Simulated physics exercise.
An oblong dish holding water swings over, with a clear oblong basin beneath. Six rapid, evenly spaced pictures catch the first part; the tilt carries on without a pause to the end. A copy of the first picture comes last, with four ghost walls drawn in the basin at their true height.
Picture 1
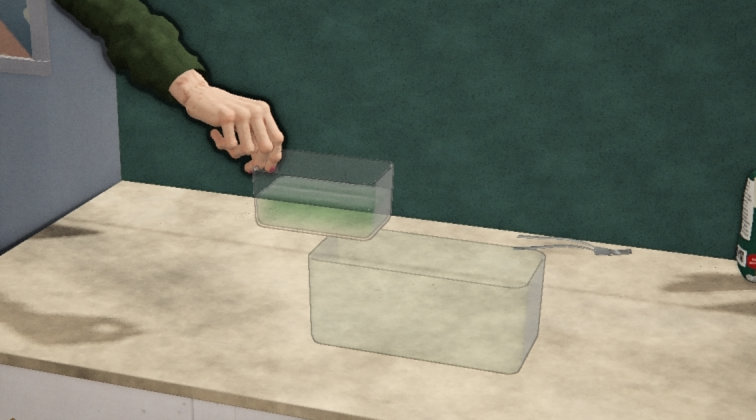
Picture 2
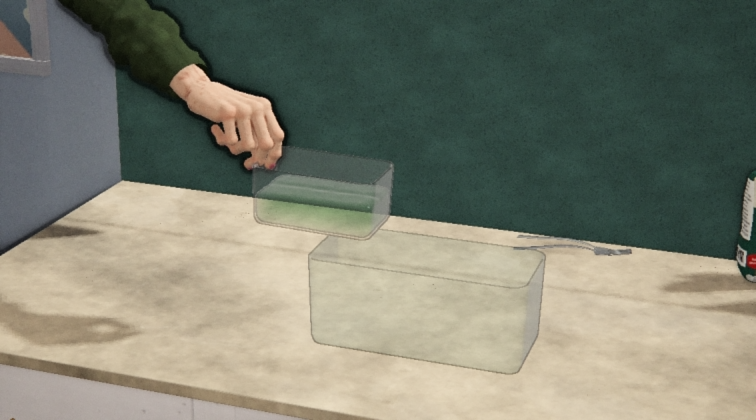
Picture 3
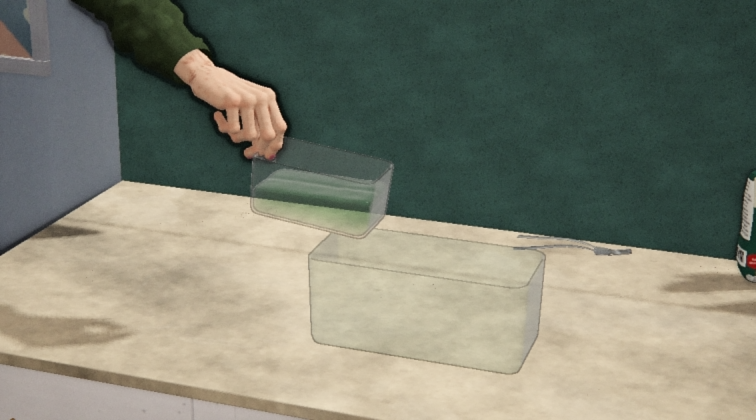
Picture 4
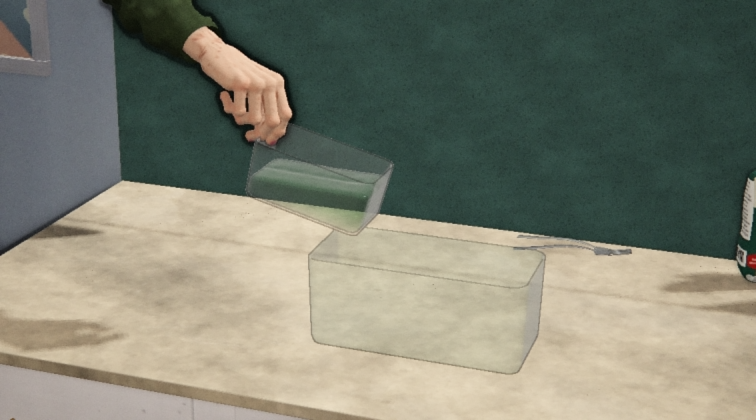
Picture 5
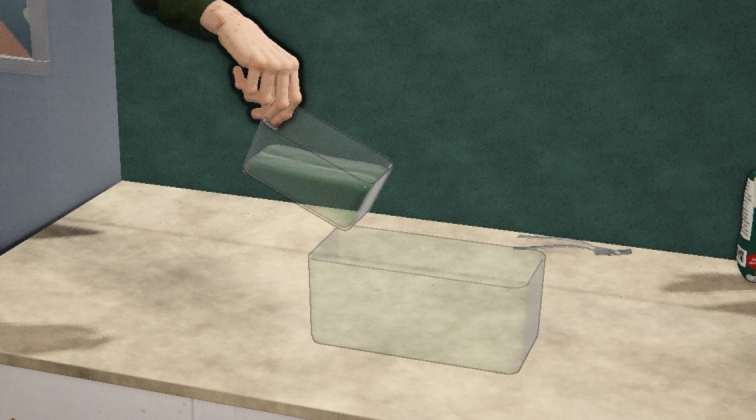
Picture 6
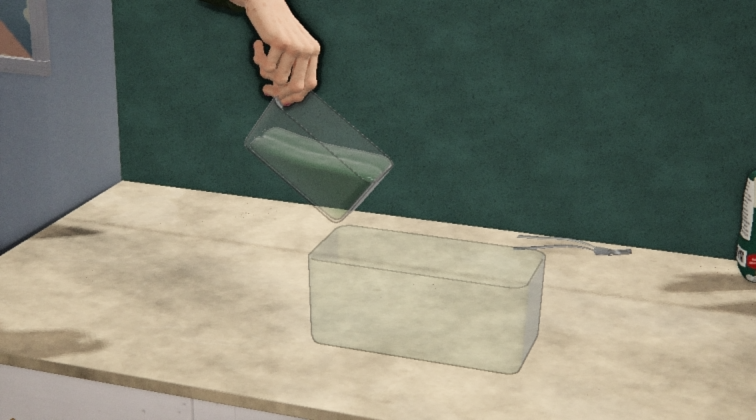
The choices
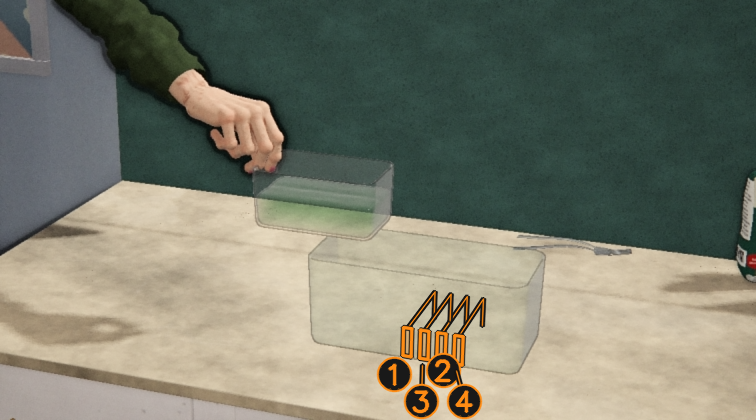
A hand tilts a clear oblong dish of water rightward above a larger clear basin.
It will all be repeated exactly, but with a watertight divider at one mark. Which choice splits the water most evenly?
Go for 2.
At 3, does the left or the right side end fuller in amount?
More ends on the right.
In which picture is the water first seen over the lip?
Picture 6.
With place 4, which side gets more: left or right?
More ends on the left.
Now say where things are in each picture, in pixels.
In the first picture, upright, lip at (383, 173); basin from (312, 340) to (522, 374); nothing has left yet.
In the second picture, upright, lip at (383, 173); nothing has left yet.
In the third picture, tipped about 6°, lip at (383, 173); nothing has left yet.
In the fourth picture, tipped about 14°, lip at (383, 173); nothing has left yet.
In the fifth picture, tipped about 24°, lip at (383, 173); nothing has left yet.
In the sixth picture, tipped about 36°, lip at (383, 173); water is over the lip, down to (383, 173).
On the marked copy, 1 at (405, 362); 2 at (439, 368); 3 at (422, 365); 4 at (456, 370).
With 1, about 12 % ends left of the wall and 85 % right of it; 3 % is lost outside.
With 2, about 50 % ends left of the wall and 46 % right of it; 4 % is lost outside.
With 3, about 18 % ends left of the wall and 80 % right of it.
With 4, about 76 % ends left of the wall and 21 % right of it; 3 % is lost outside.
